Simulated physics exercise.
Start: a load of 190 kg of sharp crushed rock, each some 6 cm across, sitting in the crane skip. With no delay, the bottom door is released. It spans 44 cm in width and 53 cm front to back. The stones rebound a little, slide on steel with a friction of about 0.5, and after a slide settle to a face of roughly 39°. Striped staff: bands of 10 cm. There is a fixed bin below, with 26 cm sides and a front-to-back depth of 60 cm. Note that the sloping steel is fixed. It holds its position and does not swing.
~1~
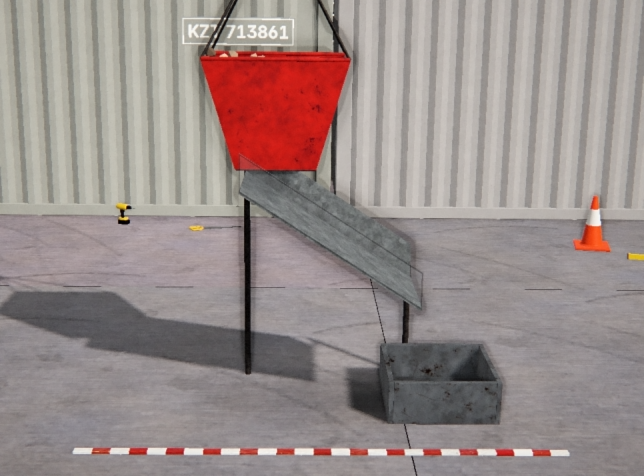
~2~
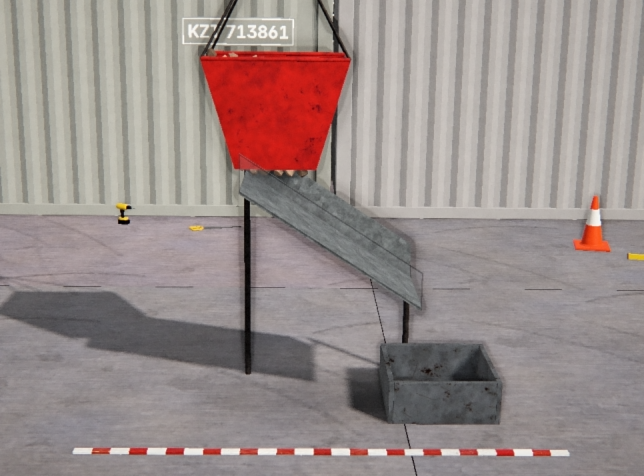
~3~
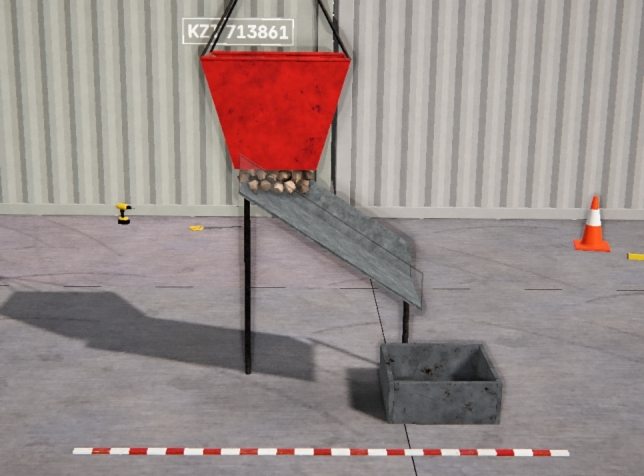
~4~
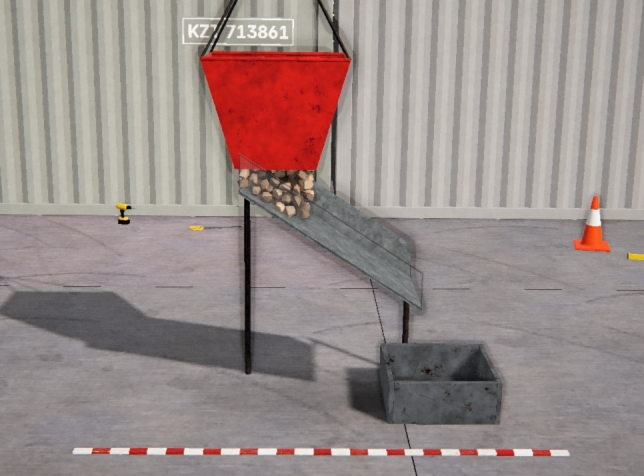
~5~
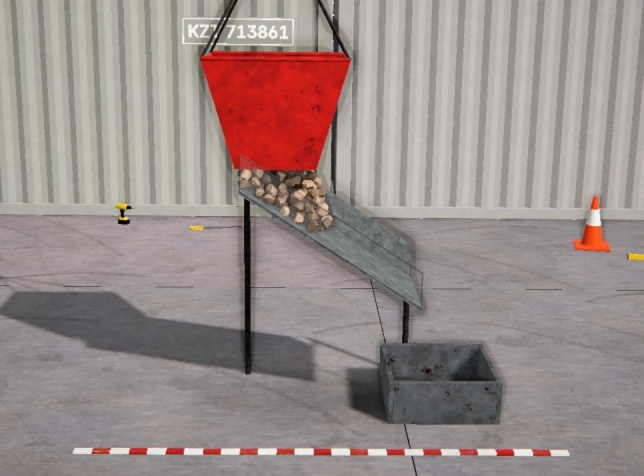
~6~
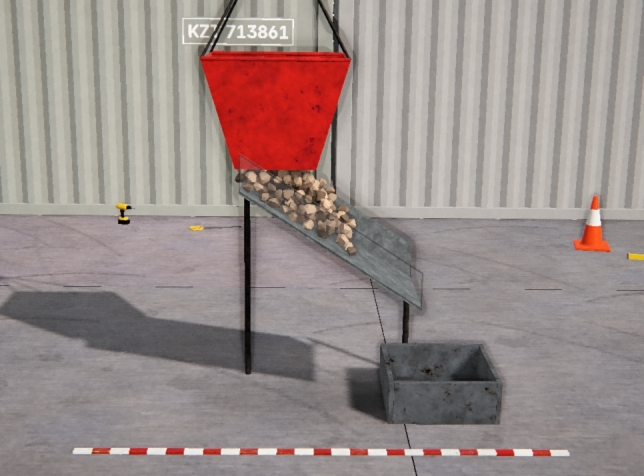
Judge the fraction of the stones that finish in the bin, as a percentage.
Some 55 % of the stones finish in the bin.
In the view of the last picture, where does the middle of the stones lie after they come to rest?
Their centre ends up around (471, 390).
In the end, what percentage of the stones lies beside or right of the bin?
Close to 45 in a hundred.
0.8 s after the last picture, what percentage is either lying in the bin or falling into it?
I'd put it near 20 per cent.
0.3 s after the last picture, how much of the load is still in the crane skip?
Close to 35 percent has not yet come out.
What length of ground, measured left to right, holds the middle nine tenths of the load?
I'd put it at close to 100 cm.
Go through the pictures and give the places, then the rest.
In the first frame, the outlet is at (275, 161); nothing has dropped yet.
In the second frame, the outlet is at (275, 161); 5 % is out.
In the third frame, the outlet is at (275, 161); 13 % is out, the lowest stones still above the rim at (273, 184), 136 cm up.
In the fourth frame, the outlet is at (275, 161); 25 % is out, the lowest stones still above the rim at (293, 207), 123 cm up.
In the fifth frame, the outlet is at (275, 161); 31 % is out, the lowest stones still above the rim at (315, 222), 114 cm up.
In the sixth frame, the outlet is at (275, 161); 38 % is out, the lowest stones still above the rim at (341, 238), 105 cm up.
Then, 0.3 s after the last picture, 36 % in the crane skip, 58 % on the steel, 2 % falling or lying left of the bin, 4 % falling or lying in the bin; the stones farthest right are at (482, 344).
Then, 0.8 s after the last picture, 11 % in the crane skip, 63 % on the steel, 3 % falling or lying left of the bin, 19 % falling or lying in the bin, 4 % falling or lying beside or right of the bin; the stones farthest right are at (587, 401).
Then, 1.4 s after the last picture, 0 % in the crane skip, 42 % on the steel, 2 % falling or lying left of the bin, 44 % falling or lying in the bin, 13 % falling or lying beside or right of the bin; the stones farthest right are at (627, 395).
Then, 2.2 s after the last picture, 0 % in the crane skip, 3 % on the steel, 2 % falling or lying left of the bin, 61 % falling or lying in the bin, 35 % falling or lying beside or right of the bin; the stones farthest right are at (634, 395).
Then, 4.2 s after the last picture, 0 % in the crane skip, 2 % left of the bin, 55 % in the bin, 44 % beside or right of the bin; the stones farthest right are at (632, 390).
